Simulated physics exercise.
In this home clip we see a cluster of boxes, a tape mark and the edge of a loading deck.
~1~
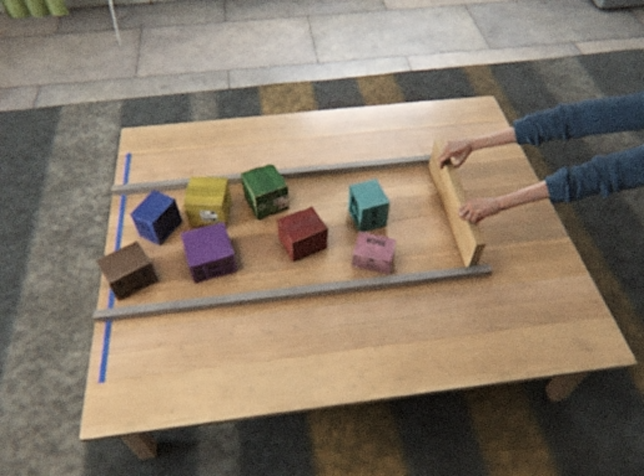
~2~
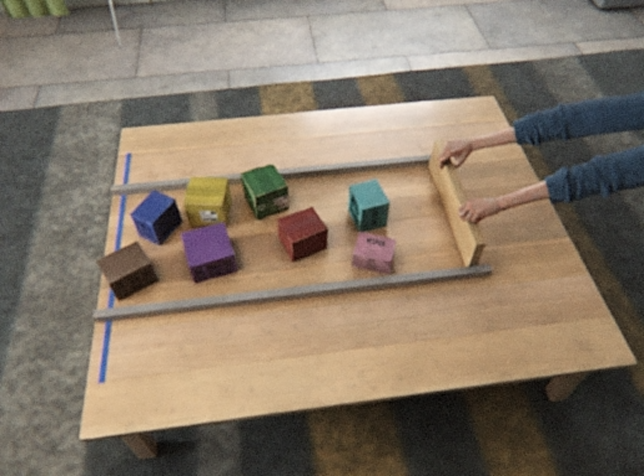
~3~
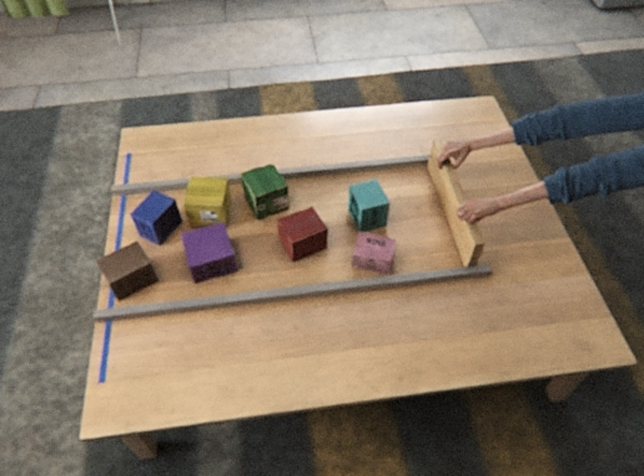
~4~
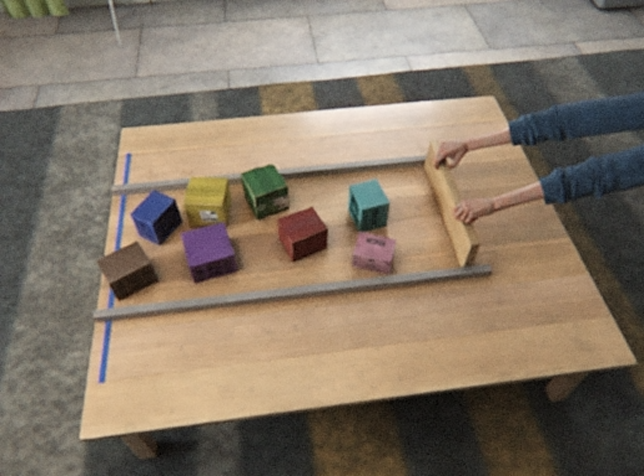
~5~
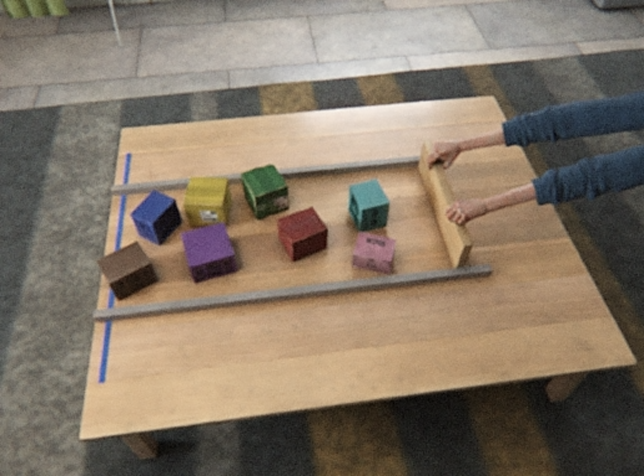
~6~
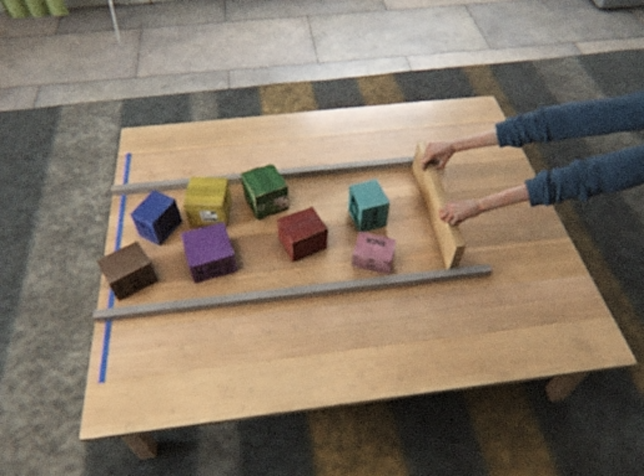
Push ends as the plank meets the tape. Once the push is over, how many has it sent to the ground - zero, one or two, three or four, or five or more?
It is going to spill five or more of them.
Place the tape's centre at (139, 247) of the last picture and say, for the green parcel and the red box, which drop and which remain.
The green parcel keeps its place and the red box comes off.
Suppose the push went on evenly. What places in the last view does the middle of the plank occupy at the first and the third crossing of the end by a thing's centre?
(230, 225) and (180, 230).
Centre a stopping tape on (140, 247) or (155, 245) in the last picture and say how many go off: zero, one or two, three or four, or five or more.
First tape: At least five; second tape: Three or four.
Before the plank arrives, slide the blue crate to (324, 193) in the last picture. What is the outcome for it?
Placed there, the blue crate ends up below.
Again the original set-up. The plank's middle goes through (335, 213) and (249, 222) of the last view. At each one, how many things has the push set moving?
One spot: 3. Other spot: 8.
Soon after, none off yet; brown crate at rest near (128, 271); blue crate at rest near (157, 218); purple crate at rest near (209, 253).
At rest, the number that fall off is five or more; fallen, turquoise crate, pink box, red box, green parcel, yellow parcel, purple crate, blue crate and brown crate.
